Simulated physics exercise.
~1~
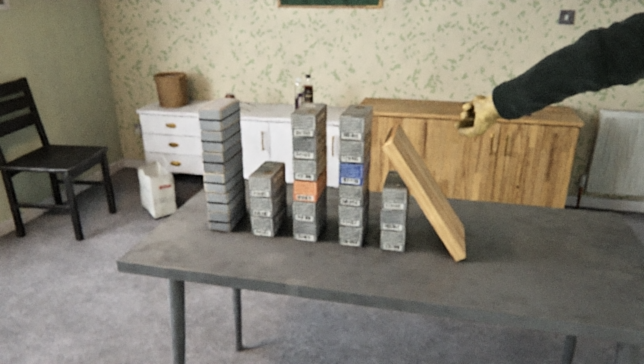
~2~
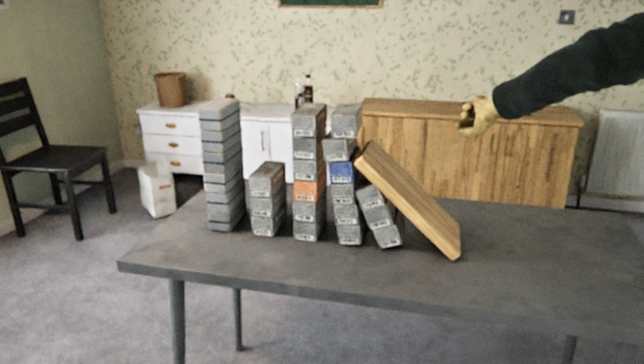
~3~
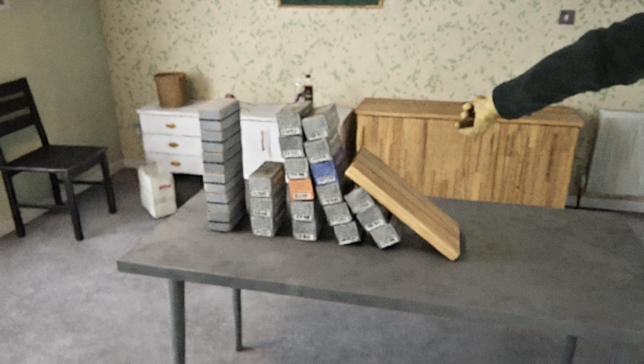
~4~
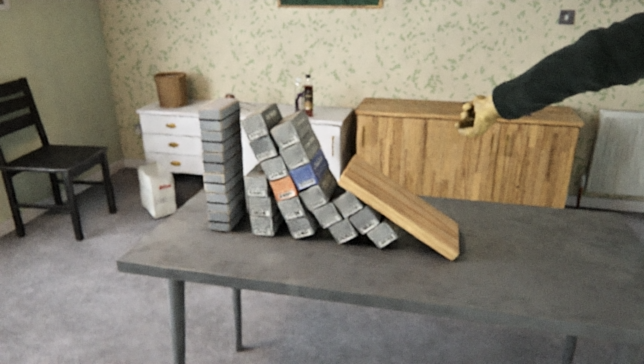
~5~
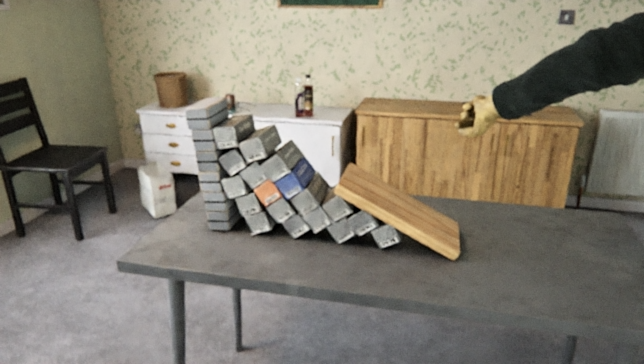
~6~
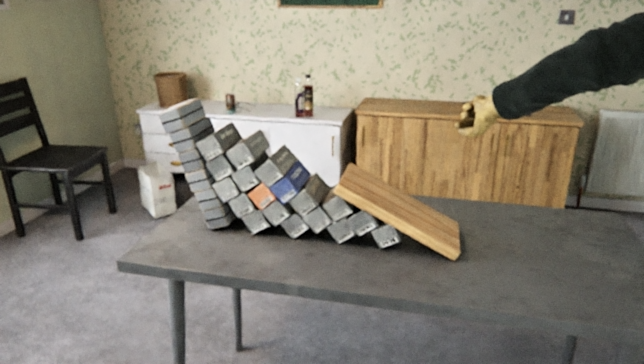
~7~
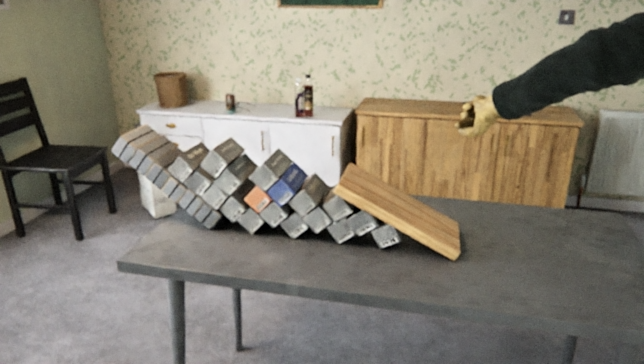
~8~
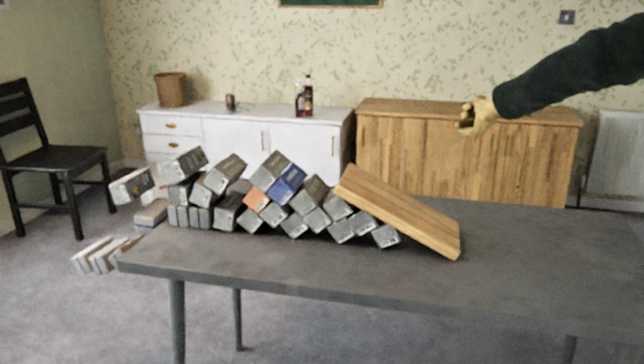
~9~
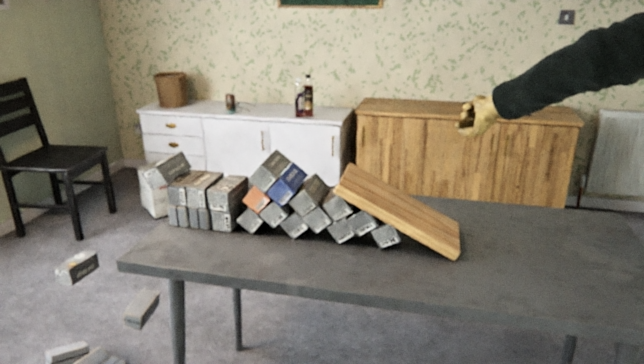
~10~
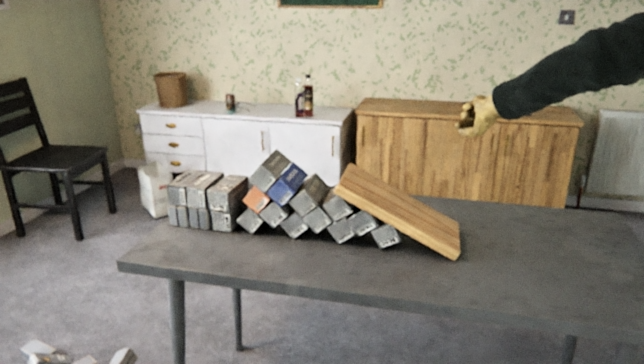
A wooden board tips left beside an outstretched gloved hand and topples a row of grey packet stacks one after another, until the farthest stack spills off the table's left edge to the floor, leaving the rest slumped in a slanting heap with the blue and orange packets tilted.
